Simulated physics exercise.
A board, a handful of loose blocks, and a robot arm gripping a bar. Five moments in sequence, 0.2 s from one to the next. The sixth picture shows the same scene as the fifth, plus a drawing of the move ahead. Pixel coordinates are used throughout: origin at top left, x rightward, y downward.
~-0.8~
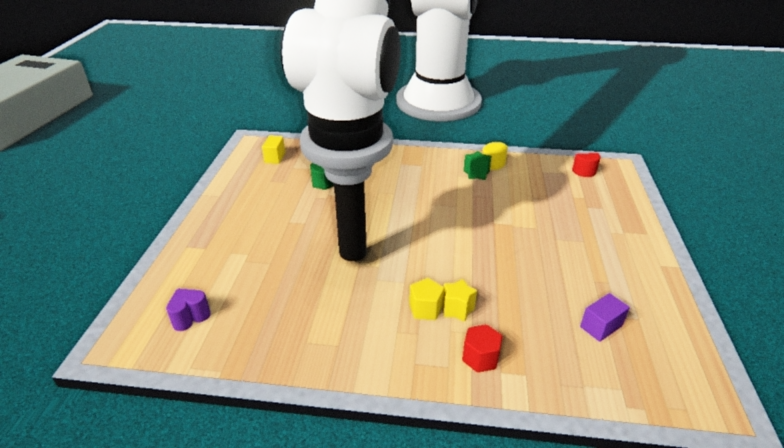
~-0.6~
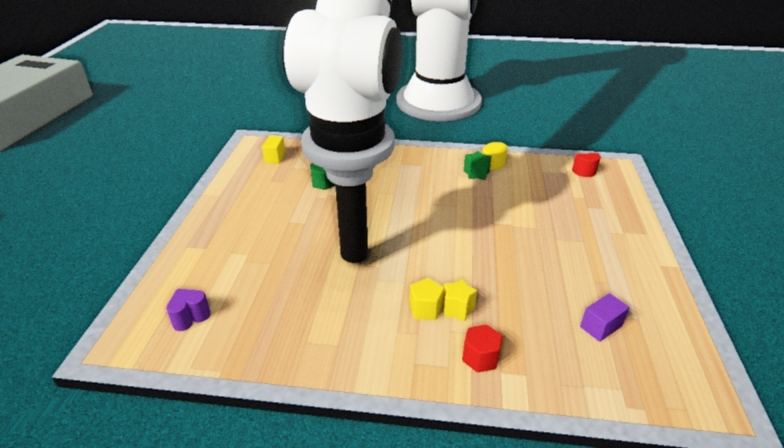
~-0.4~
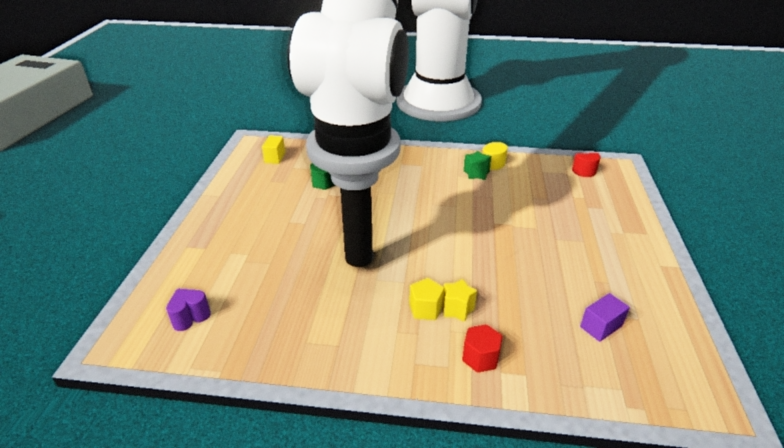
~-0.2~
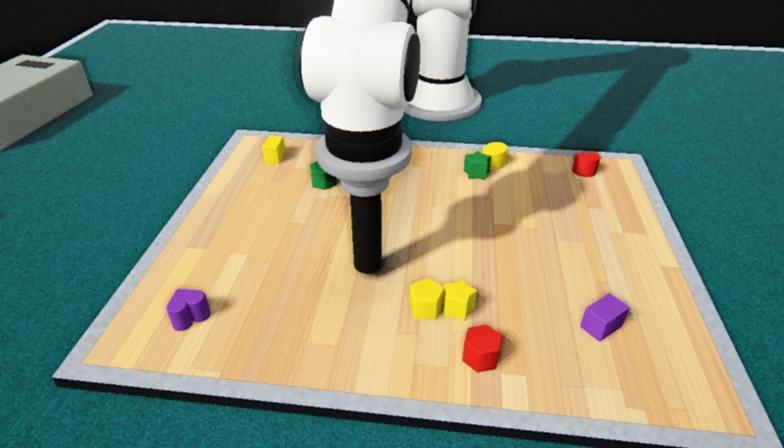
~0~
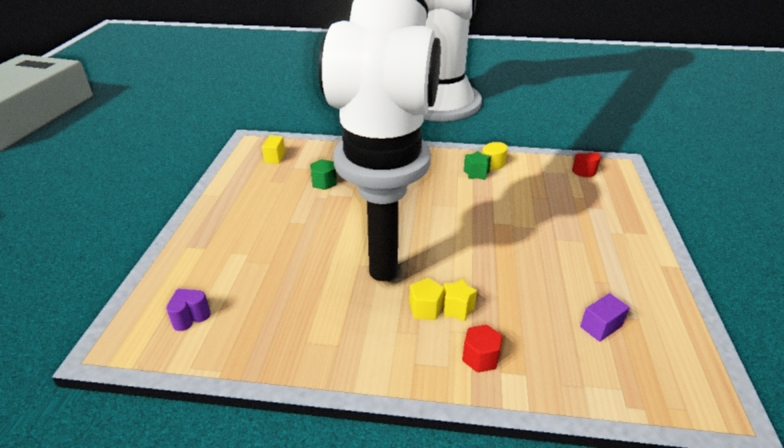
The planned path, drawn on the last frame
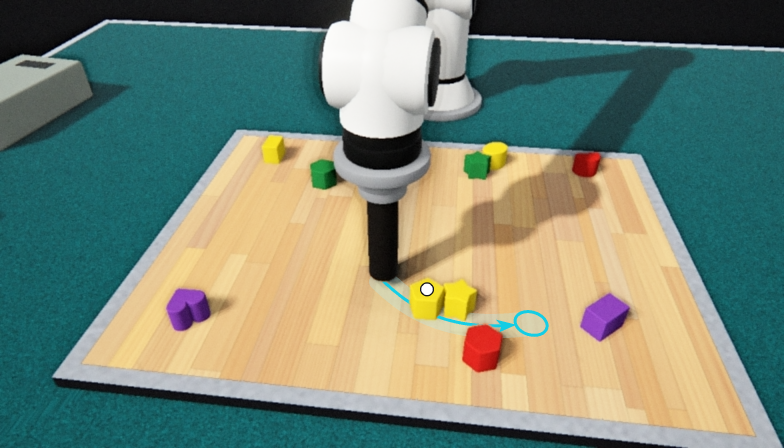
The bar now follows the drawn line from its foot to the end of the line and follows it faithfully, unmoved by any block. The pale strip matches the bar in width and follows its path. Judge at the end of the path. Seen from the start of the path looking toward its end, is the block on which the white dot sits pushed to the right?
Yes, it checks out.
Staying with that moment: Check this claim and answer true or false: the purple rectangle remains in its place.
This is true.
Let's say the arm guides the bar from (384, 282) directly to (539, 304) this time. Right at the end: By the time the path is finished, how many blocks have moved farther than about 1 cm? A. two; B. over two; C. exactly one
My answer is option C.
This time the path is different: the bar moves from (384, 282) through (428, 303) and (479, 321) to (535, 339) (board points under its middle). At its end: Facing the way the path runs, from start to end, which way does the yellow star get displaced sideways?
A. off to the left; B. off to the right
Option A.
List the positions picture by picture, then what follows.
In the first frame, tip of the bar (353, 253), middles of tops, yellow pentagonal block (427, 289), yellow star (459, 290), red hexagonal block (484, 338), purple rectangle (608, 307).
In the second frame, bar (354, 254), nothing pushed.
In the third frame, bar (359, 258), nothing pushed.
In the fourth frame, bar (368, 265), nothing pushed.
In the fifth frame, bar (383, 272), yellow pentagonal block (427, 289), yellow star (459, 290), red hexagonal block (484, 338), purple rectangle (608, 307).
The line goes from (384, 282) via (421, 309) and (475, 325), ending at (531, 323); the dot is on the yellow pentagonal block.
What follows on the original path. One third of the way, bar (422, 300); yellow pentagonal block (449, 303), turned 25° anticlockwise; yellow star (474, 291), turned 25° anticlockwise.
Two thirds of the way, bar (477, 315); yellow pentagonal block (502, 326); yellow star (498, 290), turned 105° anticlockwise; red hexagonal block (498, 352), turned 25° clockwise.
At the end, bar (533, 314); yellow pentagonal block (517, 331), turned 25° clockwise; yellow star (514, 284), turned 175° anticlockwise; red hexagonal block (499, 353), turned 35° clockwise; purple rectangle unmoved.
